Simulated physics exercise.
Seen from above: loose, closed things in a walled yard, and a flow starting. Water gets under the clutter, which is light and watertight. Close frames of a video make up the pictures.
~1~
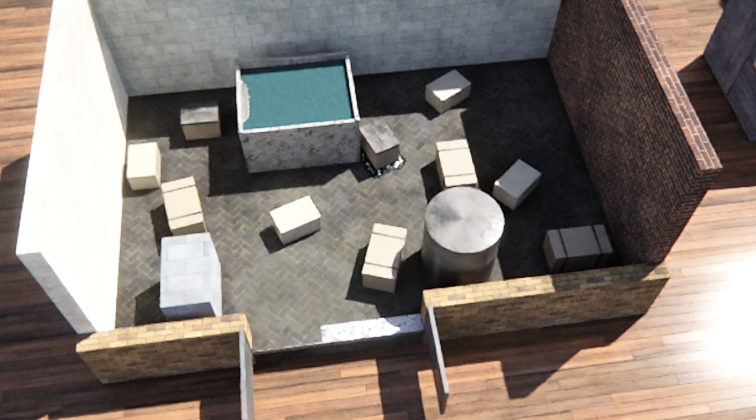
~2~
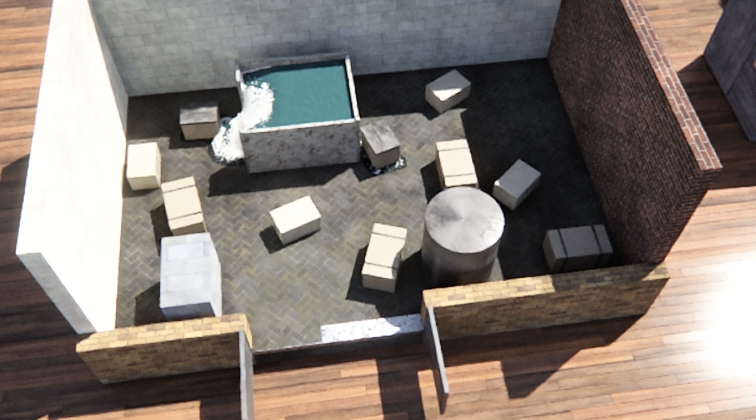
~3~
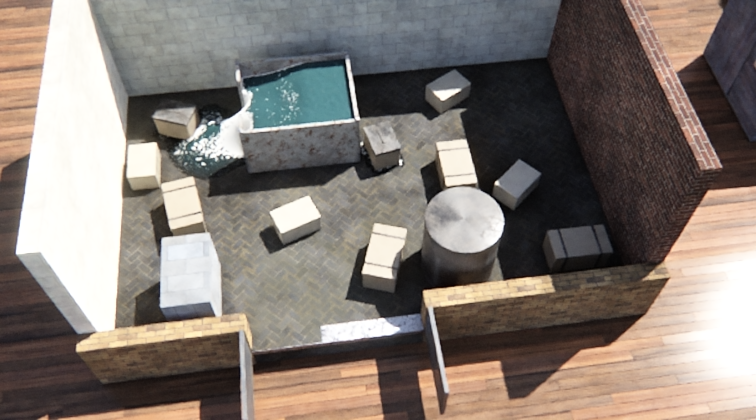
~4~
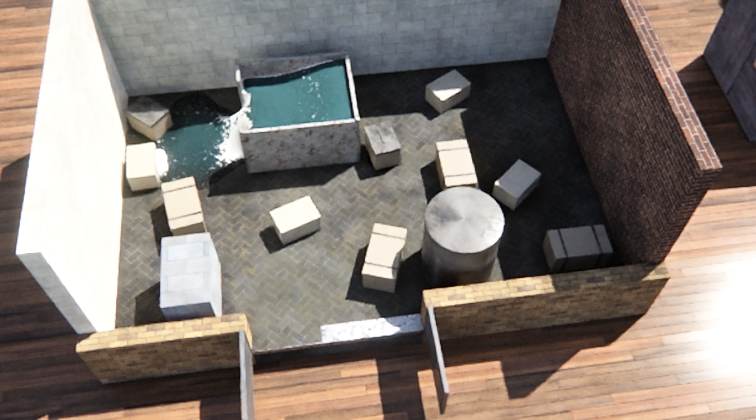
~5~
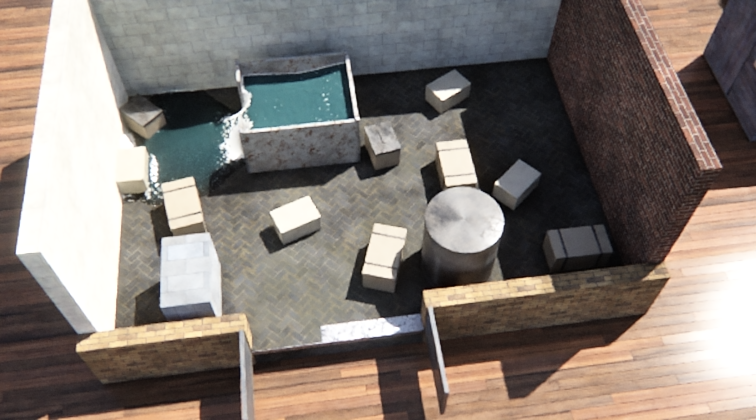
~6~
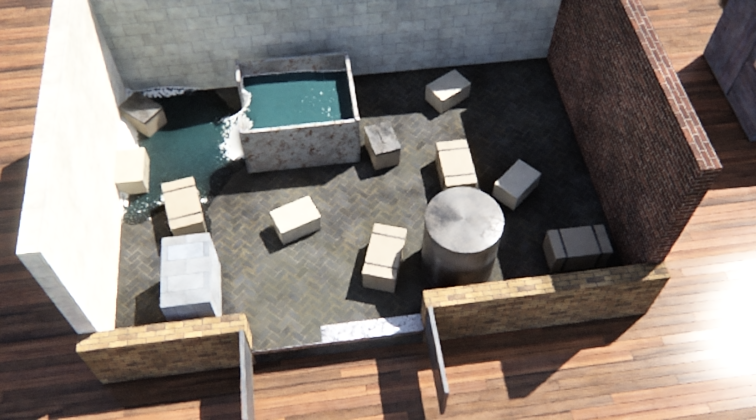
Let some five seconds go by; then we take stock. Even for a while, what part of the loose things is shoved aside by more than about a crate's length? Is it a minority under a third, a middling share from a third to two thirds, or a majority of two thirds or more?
Middle band.
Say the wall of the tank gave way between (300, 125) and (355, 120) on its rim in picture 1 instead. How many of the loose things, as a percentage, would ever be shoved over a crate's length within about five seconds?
Estimate: Close to 30 in a hundred.
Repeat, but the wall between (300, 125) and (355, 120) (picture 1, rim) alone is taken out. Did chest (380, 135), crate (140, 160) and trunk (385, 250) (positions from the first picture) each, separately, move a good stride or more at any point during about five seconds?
As listed: Less than that, short of that, pushed that far.
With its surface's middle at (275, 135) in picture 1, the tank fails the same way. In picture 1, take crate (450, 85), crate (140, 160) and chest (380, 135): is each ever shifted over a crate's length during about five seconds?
The three, one by one: Past that mark, past that mark and short of that.
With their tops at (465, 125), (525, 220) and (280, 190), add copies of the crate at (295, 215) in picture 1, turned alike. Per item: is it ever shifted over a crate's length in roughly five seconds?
Here's the rundown: Never gets far, never gets far, and finally sent far off.
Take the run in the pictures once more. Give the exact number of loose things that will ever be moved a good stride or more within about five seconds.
Tally: 5.
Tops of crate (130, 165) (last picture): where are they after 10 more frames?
Near (134, 246).
A moment on, 1 of 10 are well off their spots; 2 afloat.
Next, 2 of 10 are well off their spots; 2 afloat.
Later, 3 of 10 are well off their spots; 2 afloat.
In the end, 4 of 10 are well off their spots, and 5 have been at some point; 3 afloat.
